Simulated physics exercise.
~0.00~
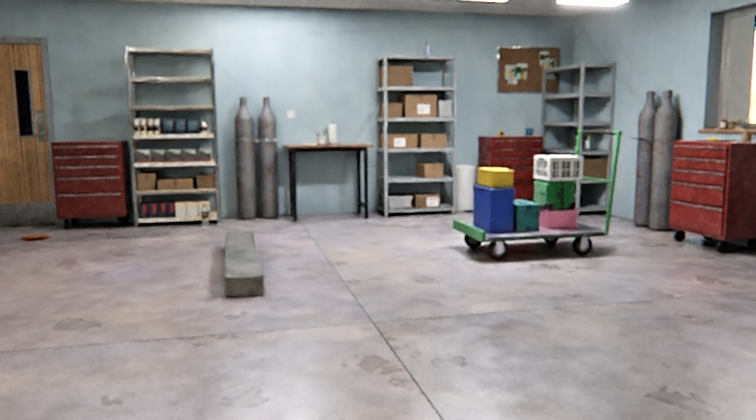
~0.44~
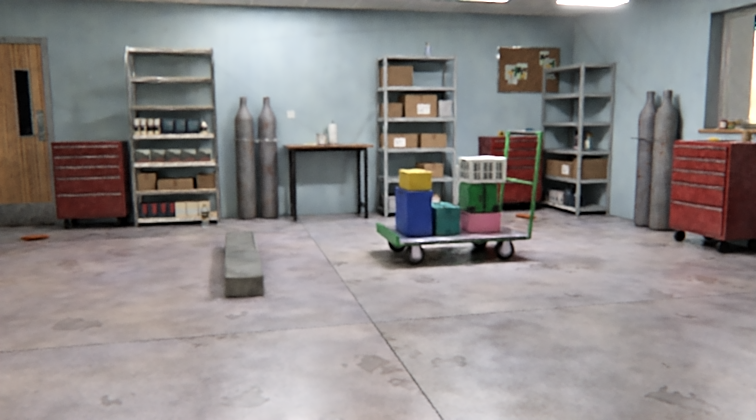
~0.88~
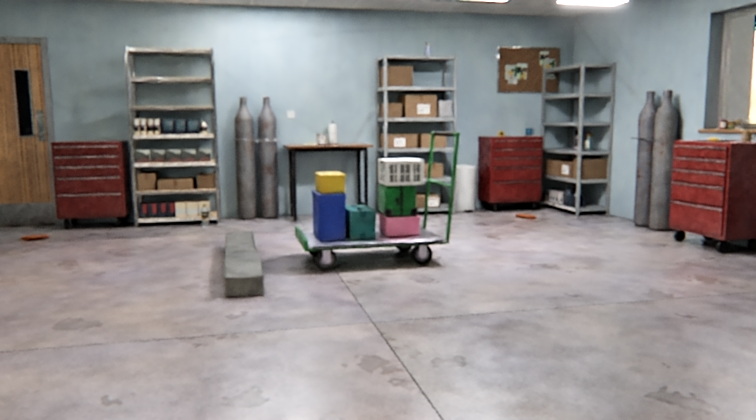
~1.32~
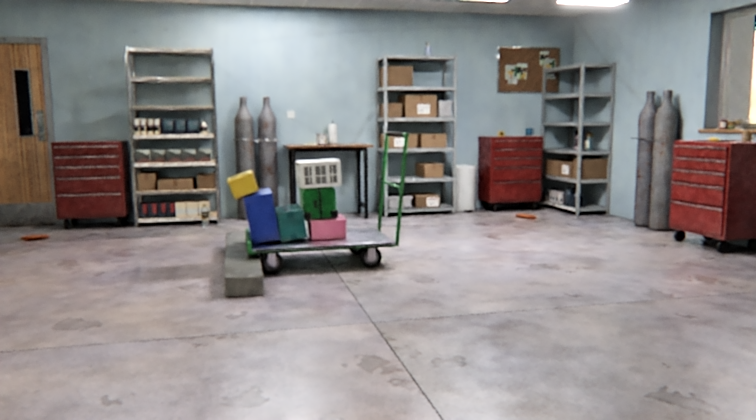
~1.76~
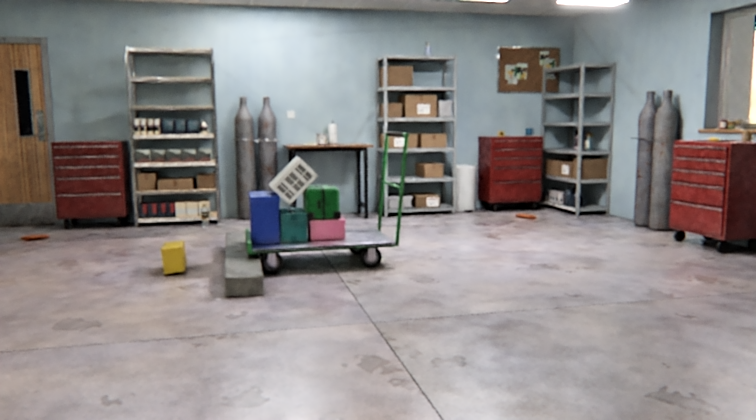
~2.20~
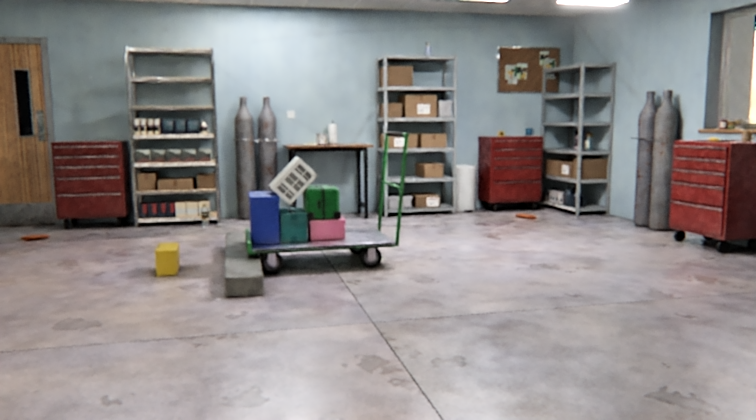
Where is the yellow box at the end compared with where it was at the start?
At the start it sat on top of the blue box on the cart, over on the right side of the room. By the end it was on the floor to the left of the concrete block.
